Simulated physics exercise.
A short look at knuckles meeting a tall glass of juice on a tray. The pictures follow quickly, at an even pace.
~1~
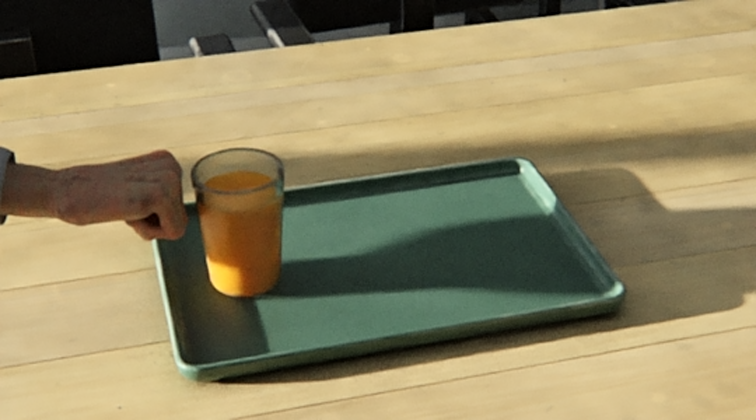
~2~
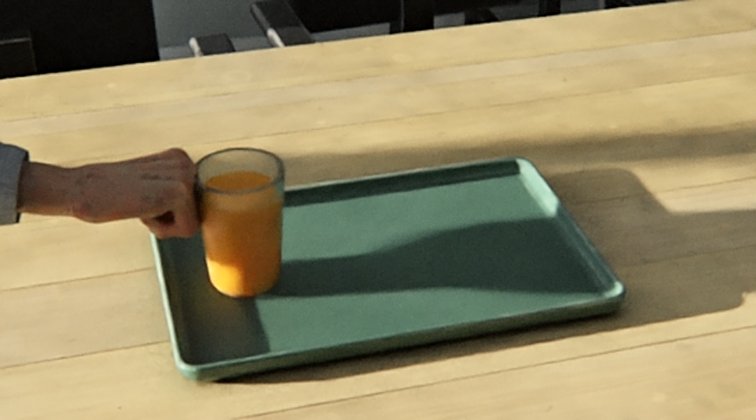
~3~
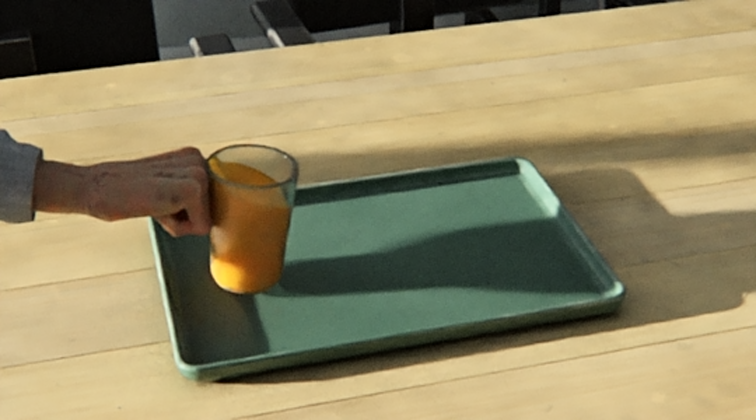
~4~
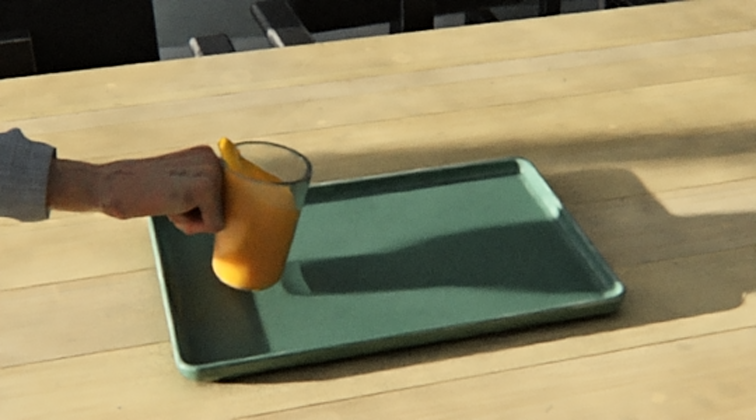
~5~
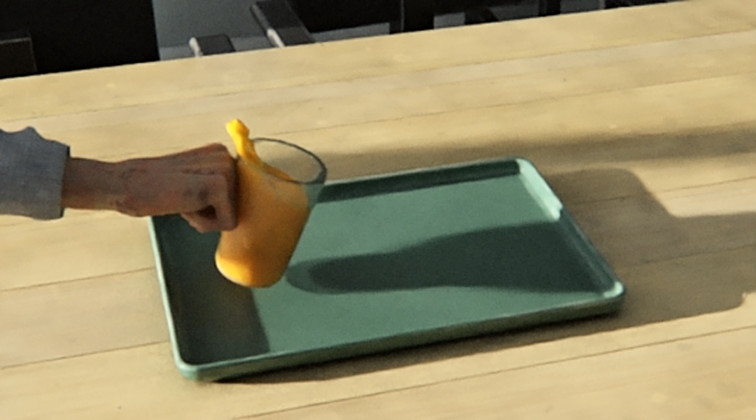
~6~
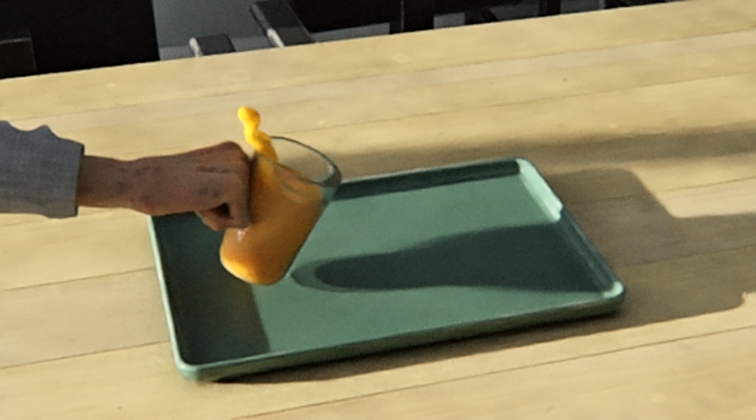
A fist pushing a tall glass of orange juice on a green tray, the glass tilting rightward as juice leaps above the rim.
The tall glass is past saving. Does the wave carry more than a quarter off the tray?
After the fall more than a quarter leaves the tray.
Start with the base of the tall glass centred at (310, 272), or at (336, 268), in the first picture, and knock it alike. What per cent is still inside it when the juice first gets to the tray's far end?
About 60 and 65 per cent.
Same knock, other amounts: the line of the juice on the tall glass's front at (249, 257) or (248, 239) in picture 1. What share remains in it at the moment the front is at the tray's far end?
In turn 60 and 50 in a hundred.
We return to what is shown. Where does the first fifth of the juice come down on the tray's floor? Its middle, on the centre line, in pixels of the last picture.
At about (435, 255).
A moment on, the tall glass is falling and 89 per cent is in the glass, 0 on the tray and 11 above or beyond its rim.
Next, the tall glass lies on its side and 46 per cent is in the glass, 42 on the tray and 12 above or beyond its rim.
Then the tall glass lies on its side and 24 per cent is in the glass, 50 on the tray and 26 above or beyond its rim.
Later the tall glass lies on its side and 12 per cent is in the glass, 45 on the tray and 43 above or beyond its rim.
In the end 57 per cent is held by tray and glass, 43 is off the tray.
